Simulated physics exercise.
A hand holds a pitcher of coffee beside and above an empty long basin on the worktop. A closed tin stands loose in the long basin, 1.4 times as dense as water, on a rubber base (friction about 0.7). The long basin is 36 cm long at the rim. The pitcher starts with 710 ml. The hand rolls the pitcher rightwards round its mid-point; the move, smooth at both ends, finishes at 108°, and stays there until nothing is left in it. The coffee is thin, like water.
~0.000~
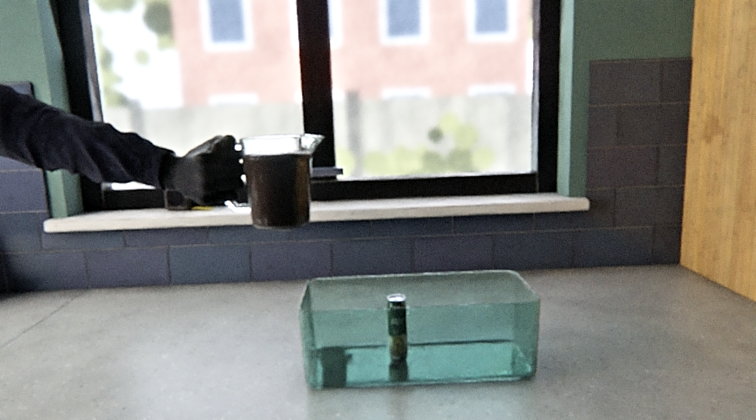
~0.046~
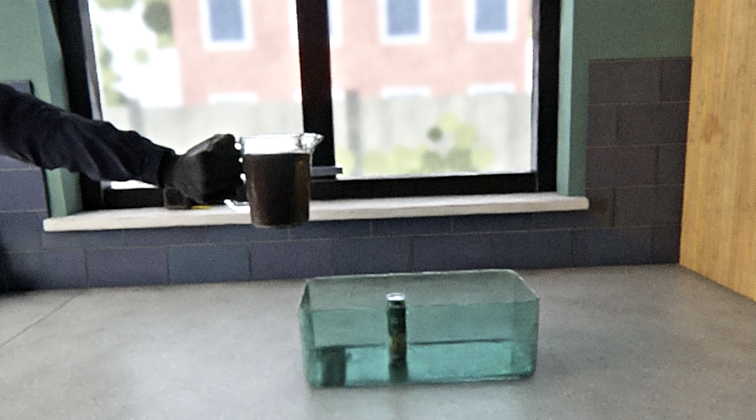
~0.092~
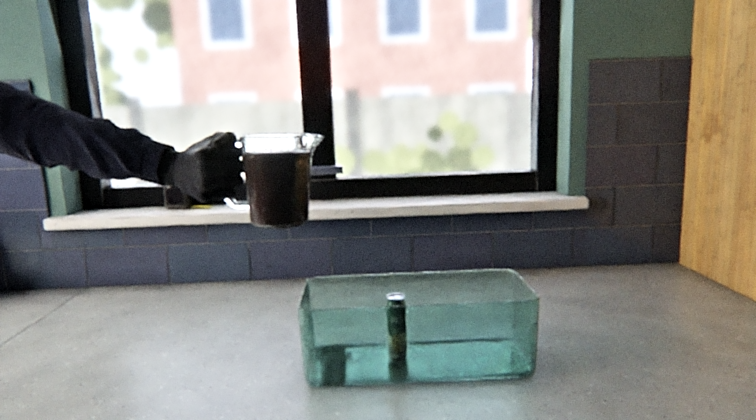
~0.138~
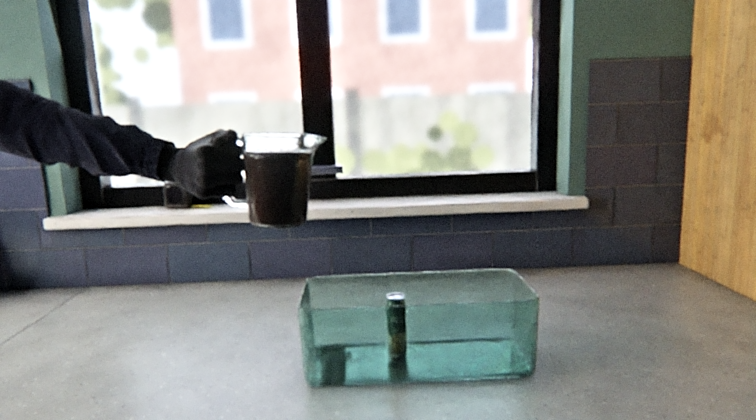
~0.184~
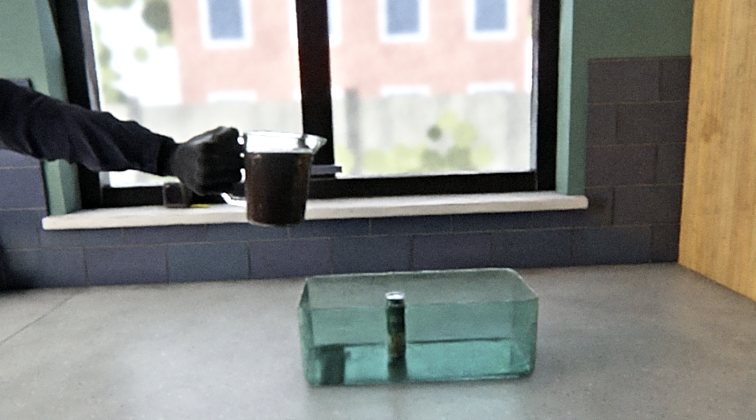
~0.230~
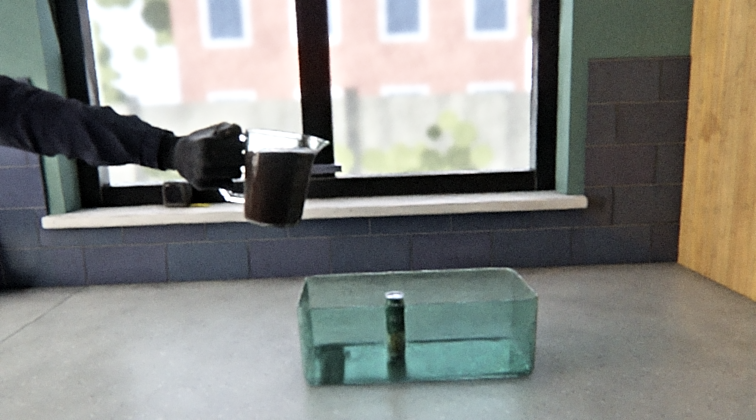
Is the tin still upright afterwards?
It topples.
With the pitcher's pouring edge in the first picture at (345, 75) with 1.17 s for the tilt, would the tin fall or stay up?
Then it stays up.
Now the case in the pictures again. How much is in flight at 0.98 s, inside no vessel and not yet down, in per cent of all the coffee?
About 24 per cent.
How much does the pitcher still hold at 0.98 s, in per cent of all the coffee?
Some 28 per cent.
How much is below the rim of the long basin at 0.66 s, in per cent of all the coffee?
Near 2 in a hundred.
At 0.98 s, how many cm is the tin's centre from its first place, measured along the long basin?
Some 1 cm.
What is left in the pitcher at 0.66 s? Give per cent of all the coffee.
Some 84 per cent.
By 0.66 s the tilt is 65° and 84 per cent is still to pour; the tin stands where it began.
By 0.98 s the tilt is 101° and 29 per cent is still to pour; the tin stands 1 cm from where it began.
By 1.31 s the tilt is 108° and 1 per cent is still to pour; the tin leans 60°.
By 1.67 s the tilt is 108° and 0 per cent is still to pour; the tin lies on its side.
At rest the tin lies on its side.
